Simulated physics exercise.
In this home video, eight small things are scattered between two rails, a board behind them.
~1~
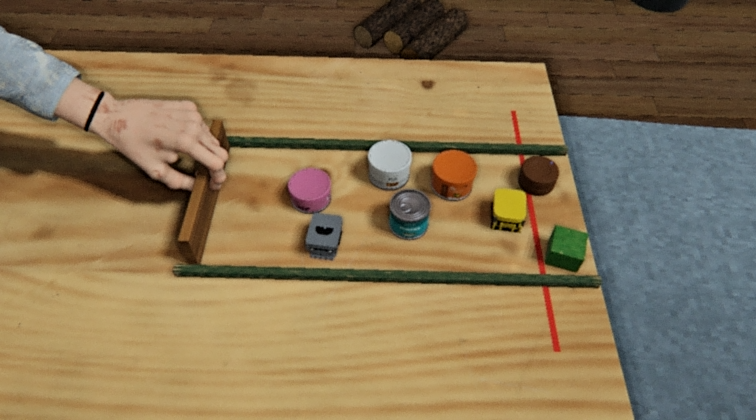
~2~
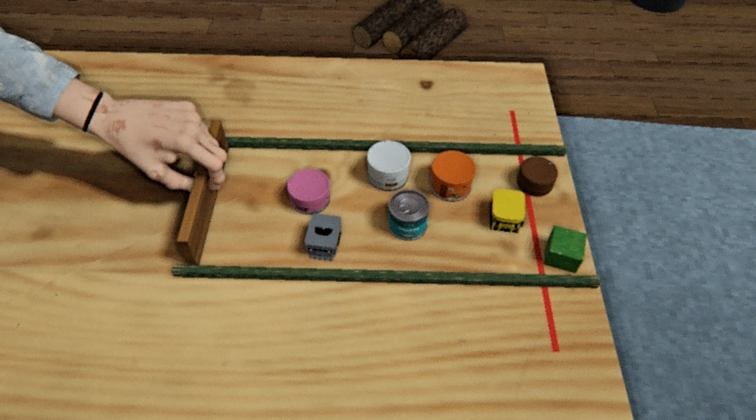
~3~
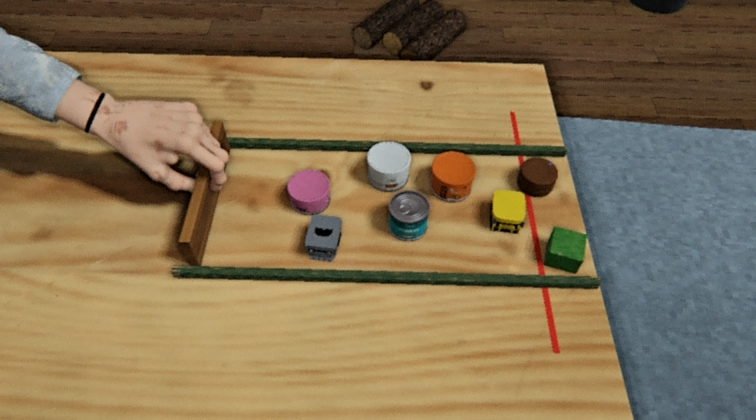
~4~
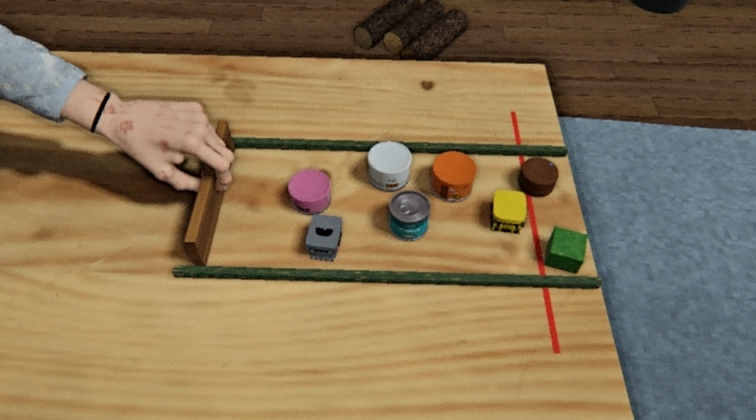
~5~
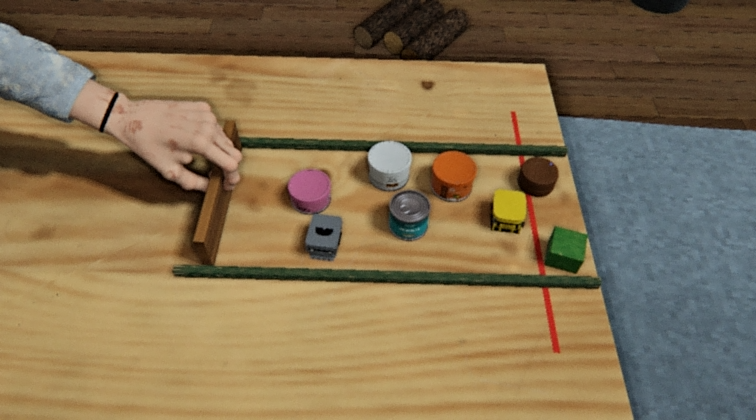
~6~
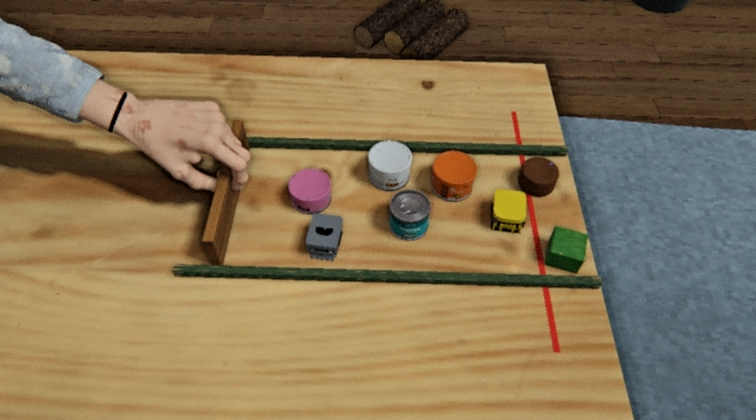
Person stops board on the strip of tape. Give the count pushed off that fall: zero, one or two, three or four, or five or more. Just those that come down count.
In the end three or four are gone from the table.
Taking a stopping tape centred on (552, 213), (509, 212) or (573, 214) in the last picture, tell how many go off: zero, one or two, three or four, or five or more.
In order: Five or more, either one or two, at least five.
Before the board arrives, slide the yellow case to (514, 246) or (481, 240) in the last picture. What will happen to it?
Well, place by place the object keeps its place and then keeps its place.
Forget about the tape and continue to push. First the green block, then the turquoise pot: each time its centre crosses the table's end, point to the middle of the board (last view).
When the green block crosses, the middle is near (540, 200); when the turquoise pot crosses, near (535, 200).
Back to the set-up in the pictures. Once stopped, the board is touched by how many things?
Number: 3.
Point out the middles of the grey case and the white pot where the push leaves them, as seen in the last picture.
The first near (555, 243), the second near (548, 165).
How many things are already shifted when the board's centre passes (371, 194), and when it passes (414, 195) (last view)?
Counts: 4 and 5.
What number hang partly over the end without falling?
Answer: 2.
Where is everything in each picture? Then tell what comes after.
The first picture shows green block (566, 249); brown lid (538, 176); yellow case (508, 211); board (207, 189); tape (532, 212).
The second picture shows brown lid (537, 176); orange tin (452, 176).
The third picture shows yellow case (507, 212); turquoise pot (409, 216).
The fourth picture shows green block (566, 250); white pot (389, 167).
The fifth picture shows brown lid (538, 177); board (220, 190).
The sixth picture shows green block (566, 250); brown lid (538, 177); yellow case (508, 212); board (228, 190); tape (532, 212).
Soon after, none off yet; green block at rest near (566, 250); brown lid at rest near (538, 177); yellow case at rest near (508, 212).
After that, none off yet; green block at rest near (566, 250); brown lid at rest near (538, 177); yellow case displaced a little near (524, 215).
In the end, the number that fall off is three or four; gone, orange tin, yellow case and brown lid.
